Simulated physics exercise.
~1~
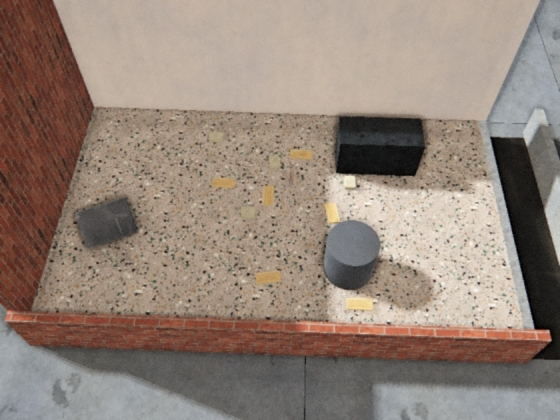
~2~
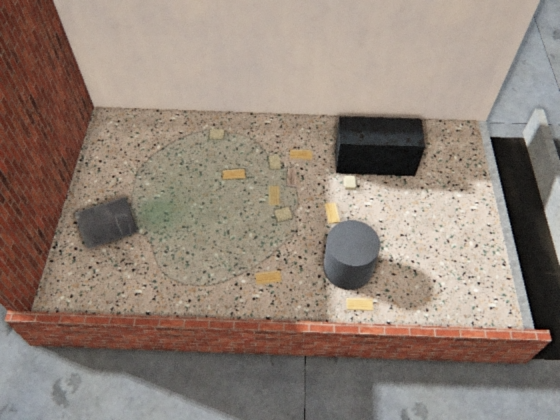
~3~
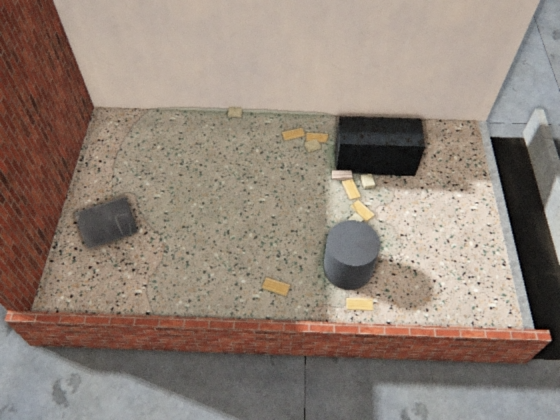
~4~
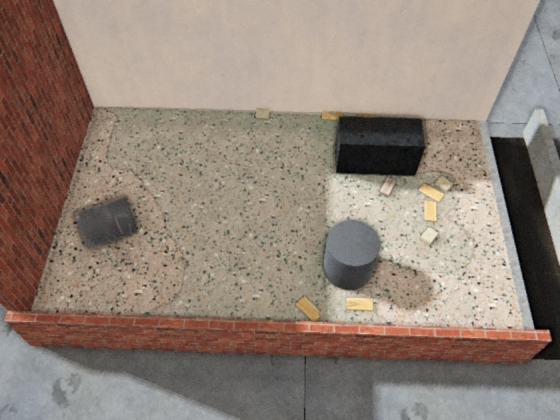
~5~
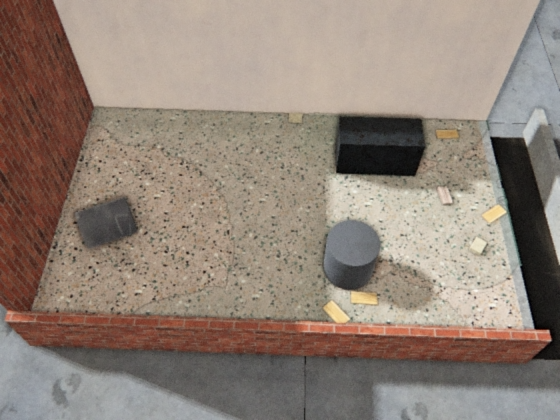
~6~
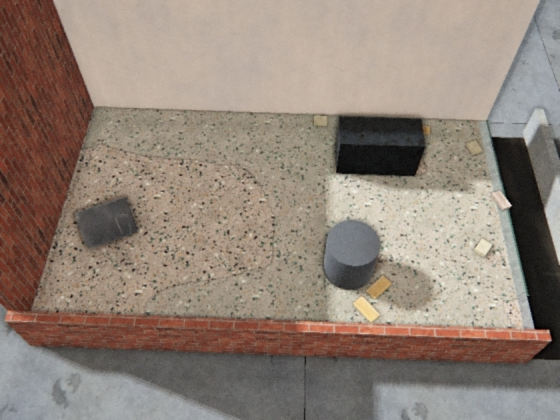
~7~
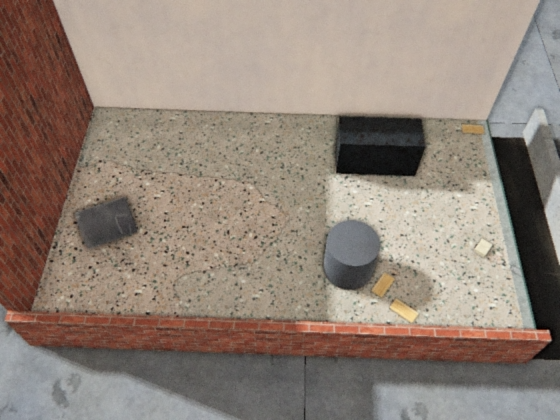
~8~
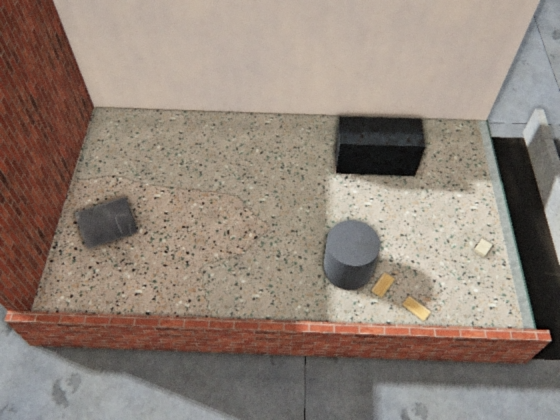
A speckled, tan floor seen from above is bounded by a pale wall behind, a red brick wall at left and a low brick edge in front, with its right side open. A dark drum lies at left, a black block stands near the back wall, and a grey cylinder stands right of centre among scattered yellow and cream pieces. Clear, faintly greenish water spreads from the drum across the floor. The pieces drift rightward, some passing between block and cylinder, and several disappear at the right. The water thins, leaving three pieces resting at lower right.
